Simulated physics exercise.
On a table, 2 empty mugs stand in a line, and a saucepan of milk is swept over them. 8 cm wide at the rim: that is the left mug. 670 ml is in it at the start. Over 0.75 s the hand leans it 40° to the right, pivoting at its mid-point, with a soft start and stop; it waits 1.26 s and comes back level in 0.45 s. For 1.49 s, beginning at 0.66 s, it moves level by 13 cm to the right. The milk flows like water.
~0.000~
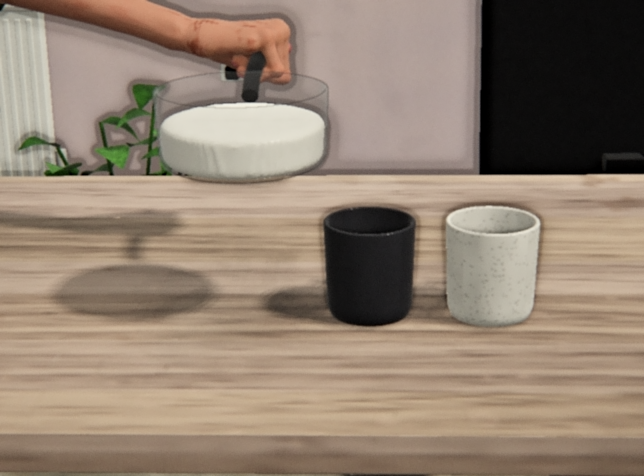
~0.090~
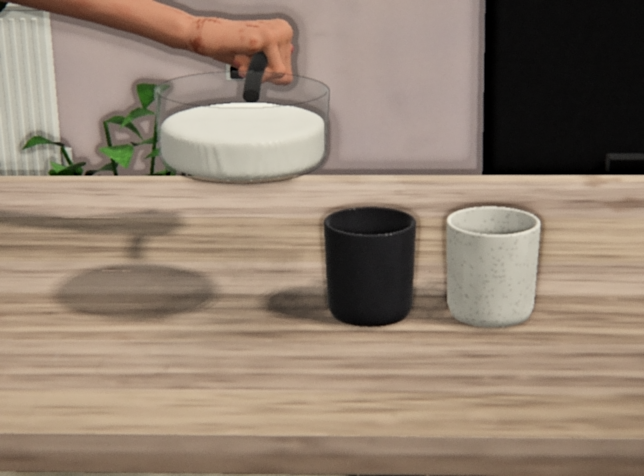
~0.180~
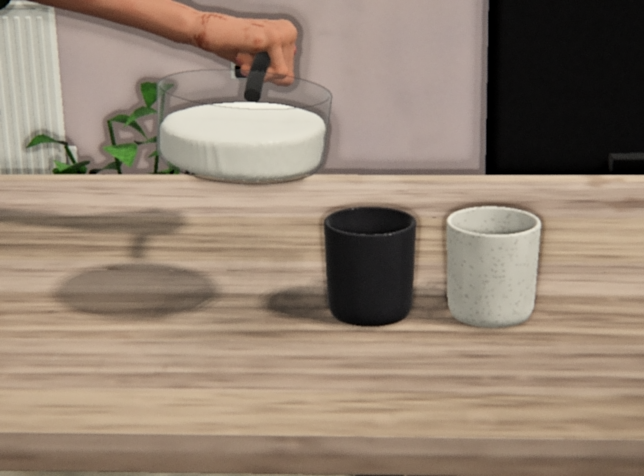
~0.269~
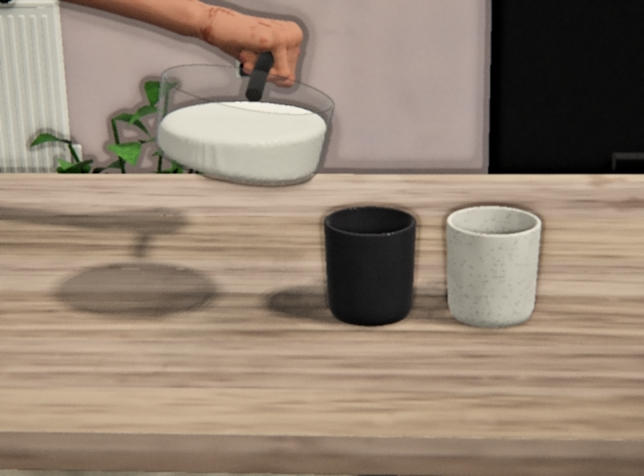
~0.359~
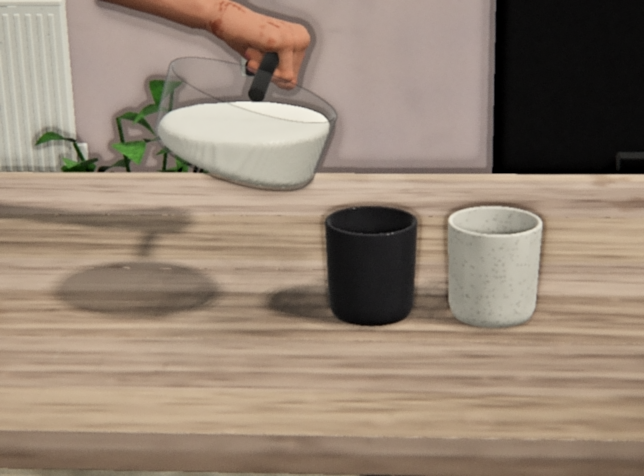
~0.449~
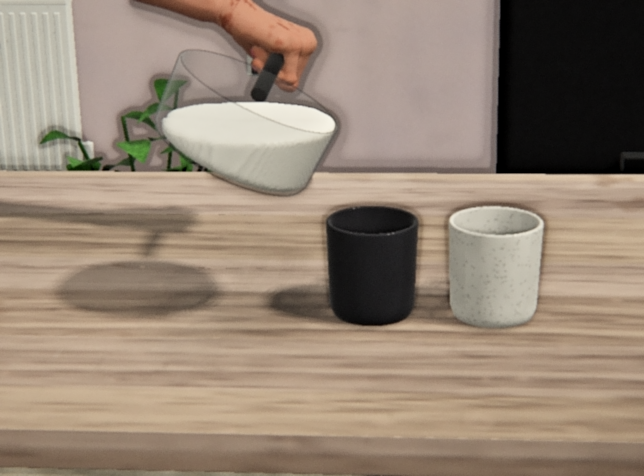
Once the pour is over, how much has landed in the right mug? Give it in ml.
Something like 60 ml ends up there.
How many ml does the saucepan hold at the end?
It ends up holding near 340 ml.
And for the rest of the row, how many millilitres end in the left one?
It finishes with about 210 ml.
Then, 1.01 s in, the tilt is 40° and from the left they hold 160 ml, 0 ml, the saucepan 475 ml, and 5 ml is on the table.
Then, 1.42 s in, the tilt is 40° and from the left they hold 210 ml, 0 ml, the saucepan 400 ml, and 30 ml is on the table.
Then, 1.86 s in, the tilt is 40° and from the left they hold 210 ml, 35 ml, the saucepan 355 ml, and 60 ml is on the table.
Then, 2.33 s in, the tilt is 8° and from the left they hold 210 ml, 60 ml, the saucepan 340 ml, and 60 ml is on the table.
Finally, from the left they hold 210 ml, 60 ml, the saucepan 340 ml, and 60 ml is on the table.
